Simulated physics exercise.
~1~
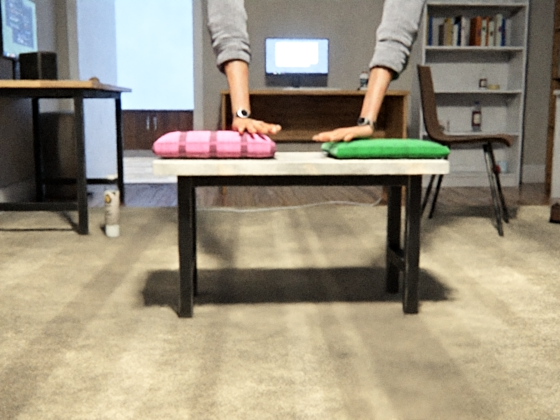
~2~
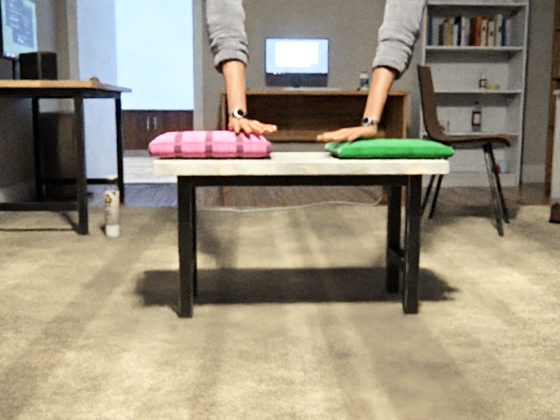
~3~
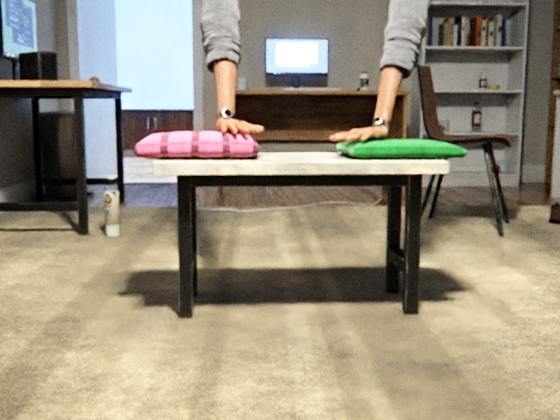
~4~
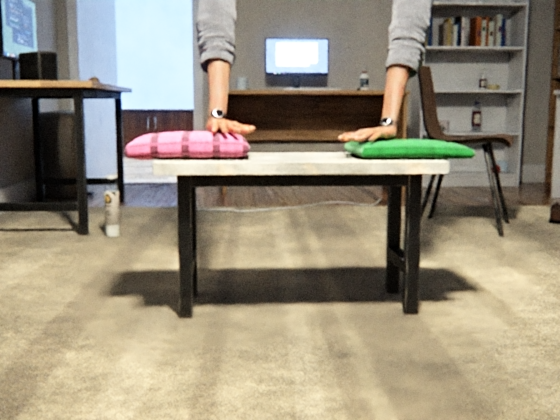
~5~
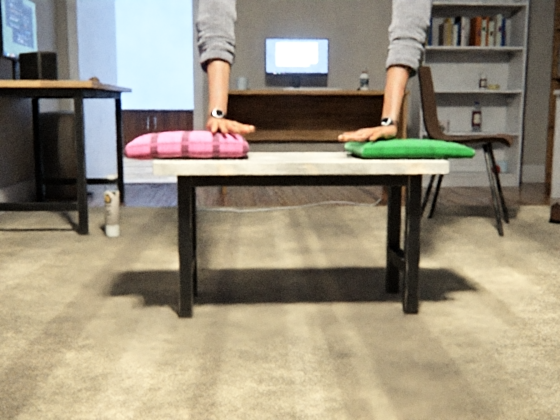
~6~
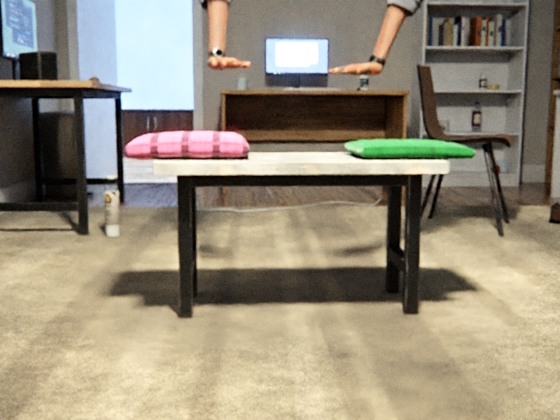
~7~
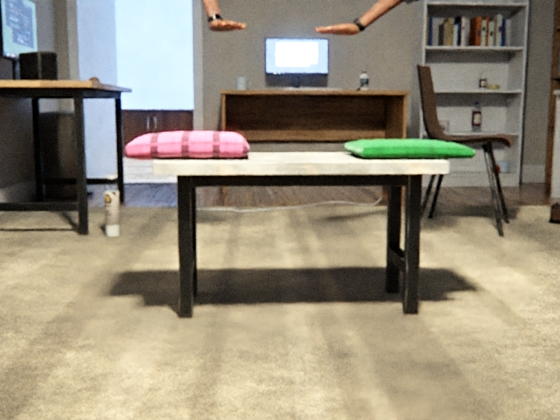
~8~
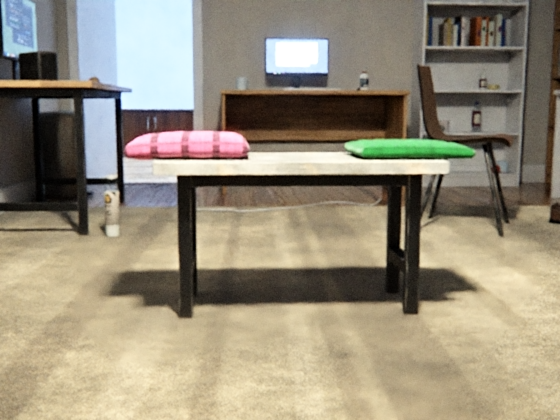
In a carpeted room with desks and a bookshelf behind, two hands pressed on a pink pillow and a green seat pad on a low table and slid them apart, then lifted away, leaving both resting still at opposite ends of the tabletop.
